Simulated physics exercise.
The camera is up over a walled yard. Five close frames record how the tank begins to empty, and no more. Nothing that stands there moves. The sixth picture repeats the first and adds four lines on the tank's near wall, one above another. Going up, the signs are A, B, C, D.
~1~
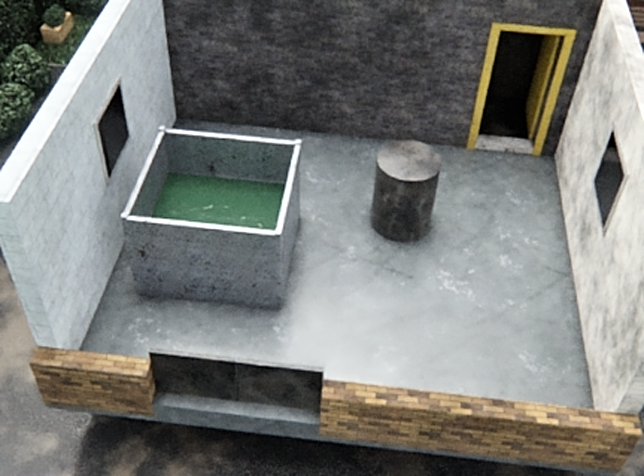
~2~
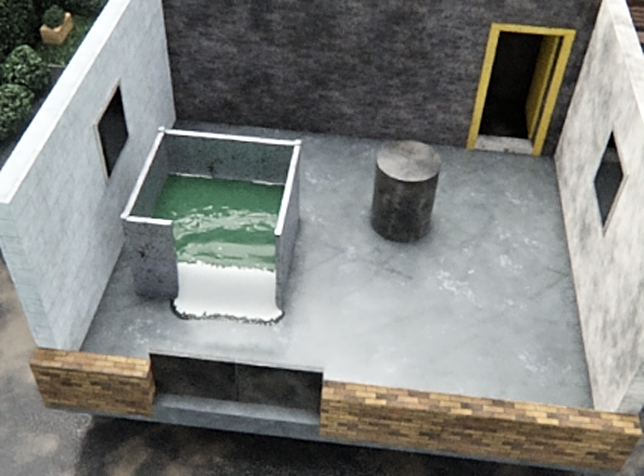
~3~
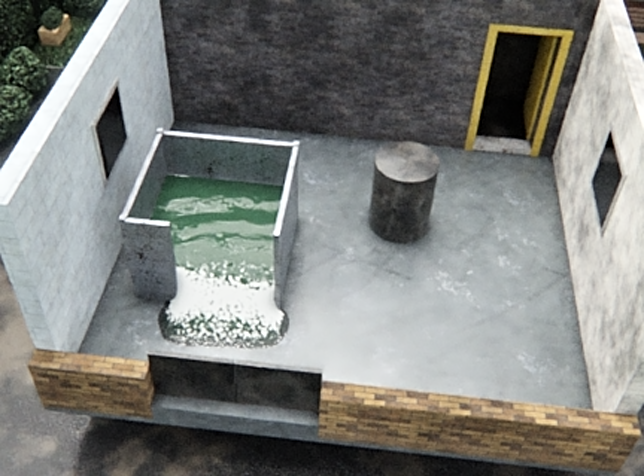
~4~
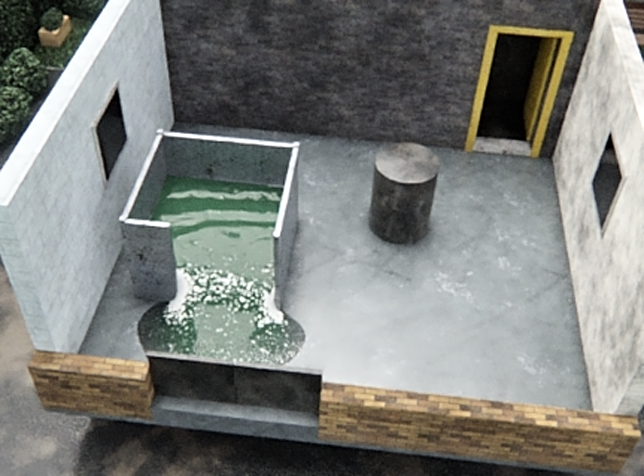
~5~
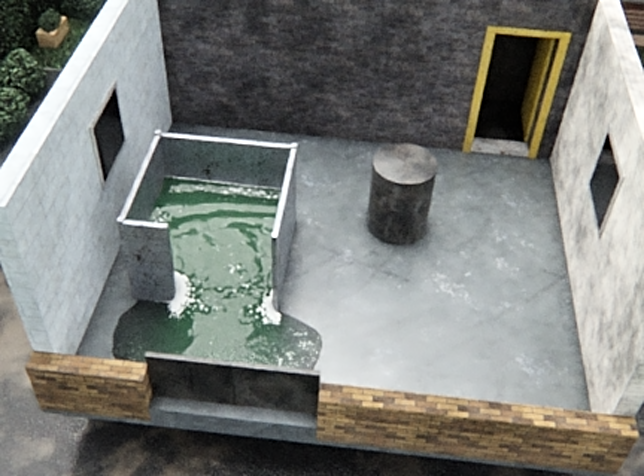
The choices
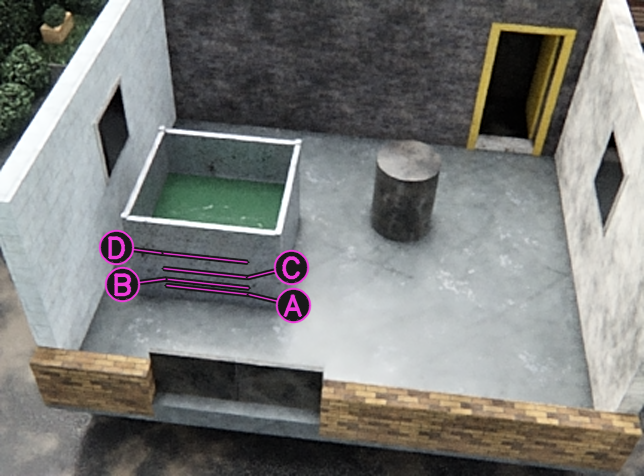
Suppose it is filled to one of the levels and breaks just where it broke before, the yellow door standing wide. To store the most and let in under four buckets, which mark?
Take C.
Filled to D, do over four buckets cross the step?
Yes, it does.
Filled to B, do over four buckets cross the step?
No, that is safe.
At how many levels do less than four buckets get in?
Three of the four.
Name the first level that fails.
Level D.
In magenta, A at (207, 290); B at (206, 283); C at (205, 273); D at (204, 257); from the bottom up A, B, C, D.
If A is chosen, nothing gets over.
If B is chosen, nothing gets over.
If C is chosen, a splash gets over, under a bucket.
If D is chosen, about 11 bucketfuls get in.
